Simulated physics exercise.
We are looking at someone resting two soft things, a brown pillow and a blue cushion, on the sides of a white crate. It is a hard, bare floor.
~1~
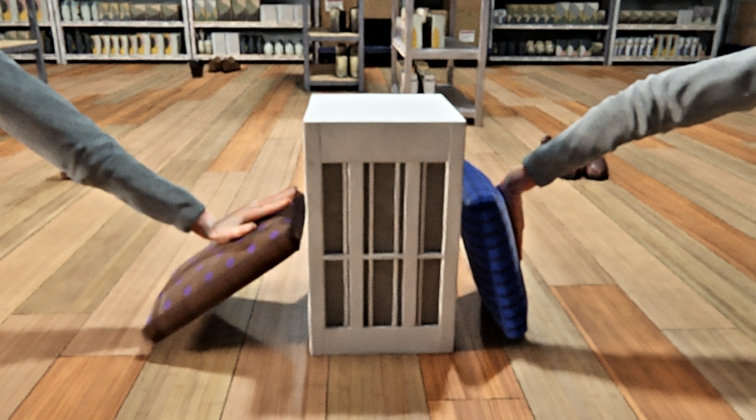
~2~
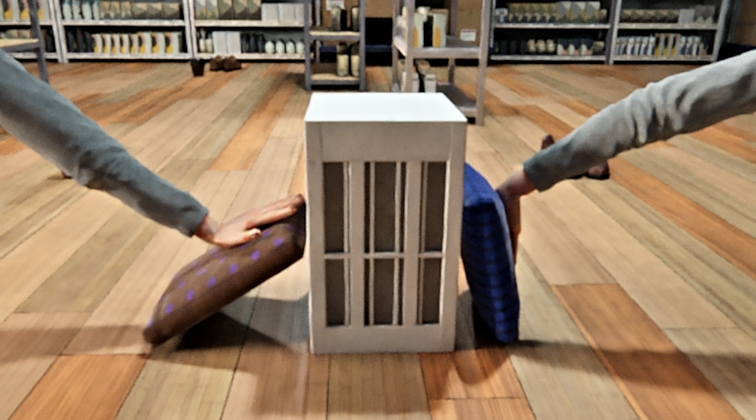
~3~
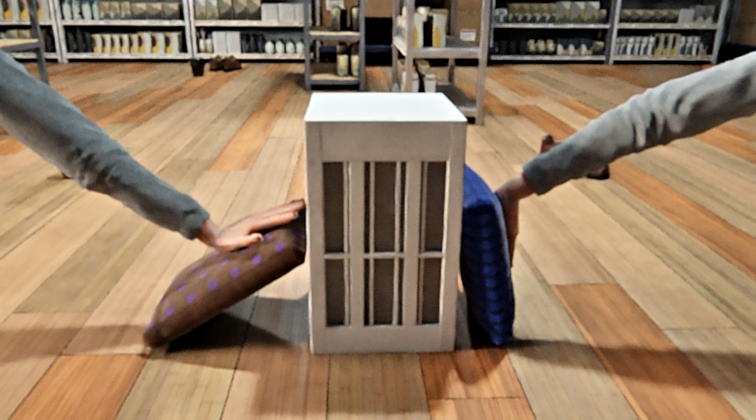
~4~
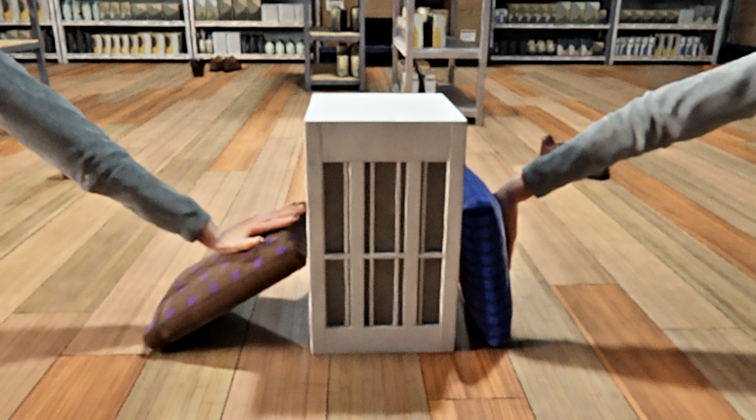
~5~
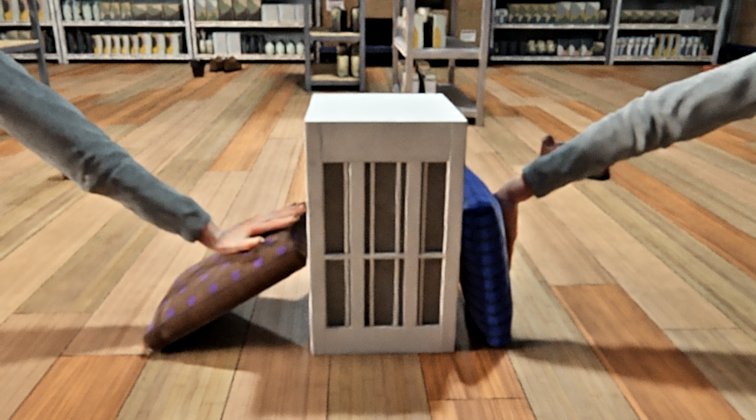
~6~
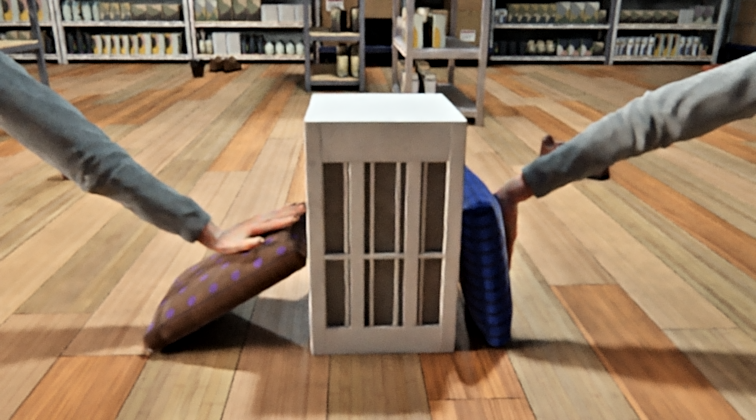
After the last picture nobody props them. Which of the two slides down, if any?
The brown pillow slumps to the floor and the blue cushion remains propped up.
Then, 0.28 s past the final frame, pillow flat on the floor near (228, 300); cushion still up near (477, 250).
Then, 0.66 s past the final frame, pillow flat on the floor near (226, 303); cushion still up near (476, 250).
When it is over, pillow flat on the floor near (226, 303); cushion still up near (476, 250). The brown pillow slides down flat and the blue cushion keeps leaning.
